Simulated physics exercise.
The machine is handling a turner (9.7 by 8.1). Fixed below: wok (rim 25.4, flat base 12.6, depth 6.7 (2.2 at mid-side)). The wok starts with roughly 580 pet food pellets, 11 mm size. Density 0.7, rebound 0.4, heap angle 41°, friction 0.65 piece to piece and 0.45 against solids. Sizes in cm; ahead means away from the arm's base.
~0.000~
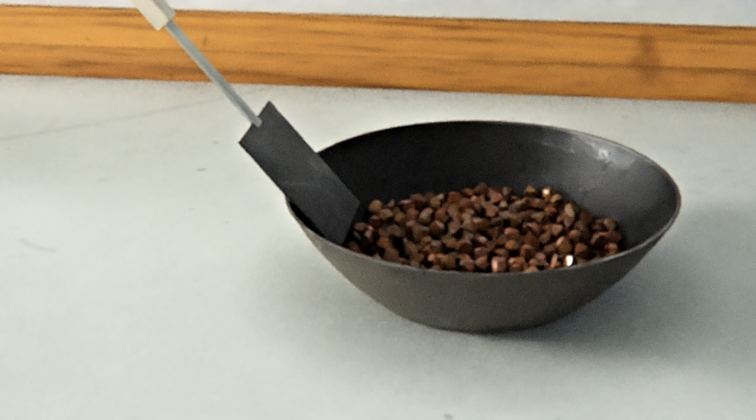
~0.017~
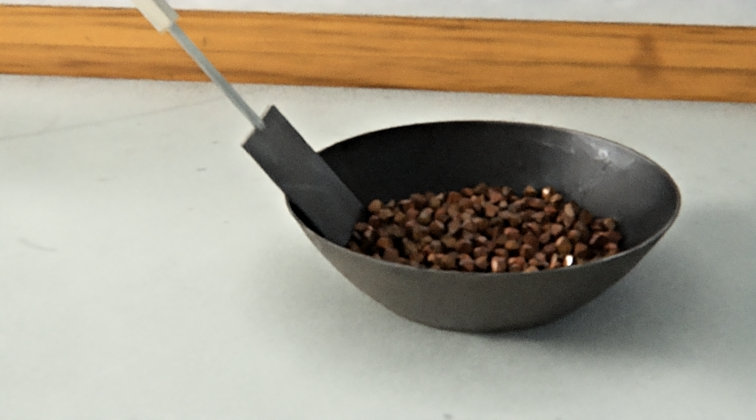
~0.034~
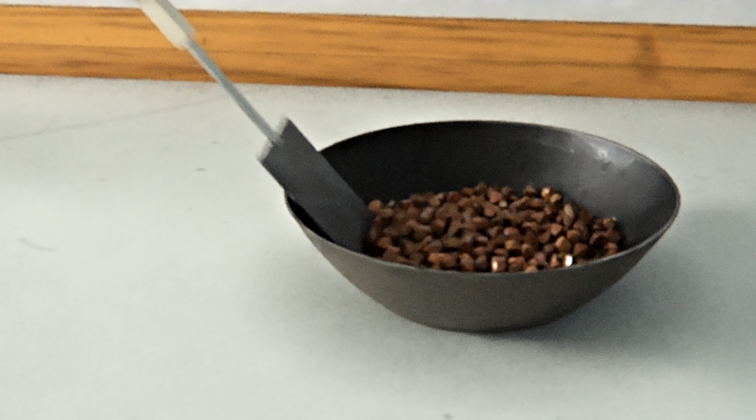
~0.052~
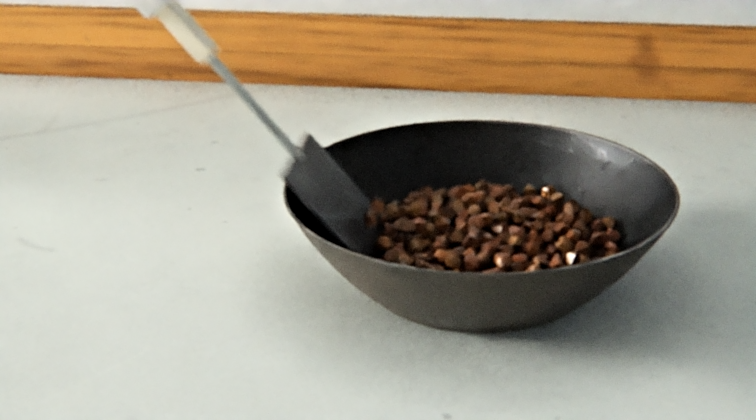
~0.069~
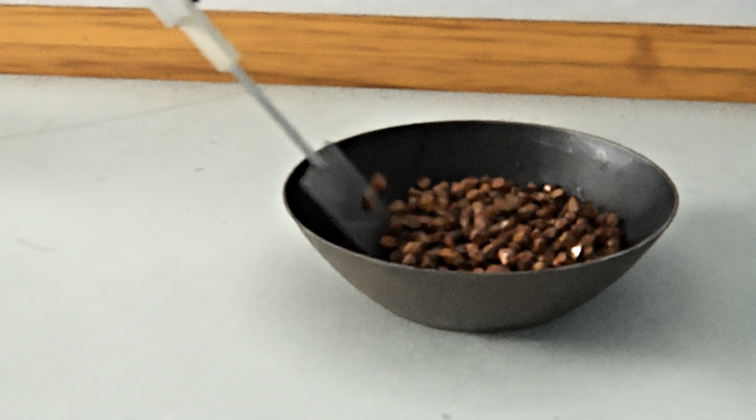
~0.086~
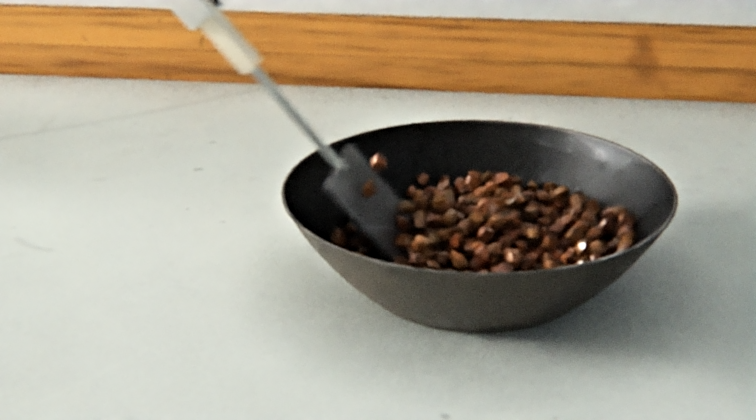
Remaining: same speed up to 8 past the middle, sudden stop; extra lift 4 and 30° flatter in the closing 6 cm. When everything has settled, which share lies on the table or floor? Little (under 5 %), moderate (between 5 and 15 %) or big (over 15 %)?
Share on the table or floor: Big (over 15 %).
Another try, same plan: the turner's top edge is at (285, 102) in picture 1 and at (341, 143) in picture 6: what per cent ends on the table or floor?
About 25 per cent.
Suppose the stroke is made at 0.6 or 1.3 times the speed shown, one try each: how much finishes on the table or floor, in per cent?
Some 10 and 40 per cent.
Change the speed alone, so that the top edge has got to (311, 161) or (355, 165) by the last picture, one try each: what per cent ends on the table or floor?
Some 15 and 35 per cent.
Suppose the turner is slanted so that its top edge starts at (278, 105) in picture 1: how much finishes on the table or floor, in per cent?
Some 40 per cent.
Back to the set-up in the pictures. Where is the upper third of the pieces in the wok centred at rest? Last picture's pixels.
Around (591, 245).
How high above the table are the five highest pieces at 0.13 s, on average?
Some 8 cm.
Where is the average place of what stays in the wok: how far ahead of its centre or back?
Some 3.5 cm ahead.
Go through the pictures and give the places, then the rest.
In the first picture, turner top edge at (254, 120), sloping 50°; upper third of the load around (492, 234), from x 355 to 615, top at y 190; 582 in the wok.
In the second picture, turner top edge at (257, 123), sloping 50°; upper third of the load around (492, 234), from x 355 to 610, top at y 190.
In the third picture, turner top edge at (273, 137), sloping 50°; upper third of the load around (492, 234), from x 355 to 610, top at y 190.
In the fourth picture, turner top edge at (295, 153), sloping 50°; upper third of the load around (487, 230), from x 355 to 610, top at y 190.
In the fifth picture, turner top edge at (317, 161), sloping 50°; upper third of the load around (494, 230), from x 350 to 615, top at y 180.
In the sixth picture, turner top edge at (338, 164), sloping 50°; upper third of the load around (502, 228), from x 340 to 630, top at y 165; 582 in the wok.
By 0.13 s, sloping 50°, highest piece 10 above the table; 582 in the wok.
By 0.17 s, sloping 38°, highest piece 10 above the table; 582 in the wok.
By 0.39 s, sloping 20°, highest piece 14 above the table; 402 in the wok, 40 on the table or floor, 140 on the blade or in flight.
By 1.44 s, sloping 20°, highest piece 6 above the table; 395 in the wok, 187 on the table or floor.
Final count, 395 in the wok, 187 on the table or floor. That is 32 % on the table or floor.
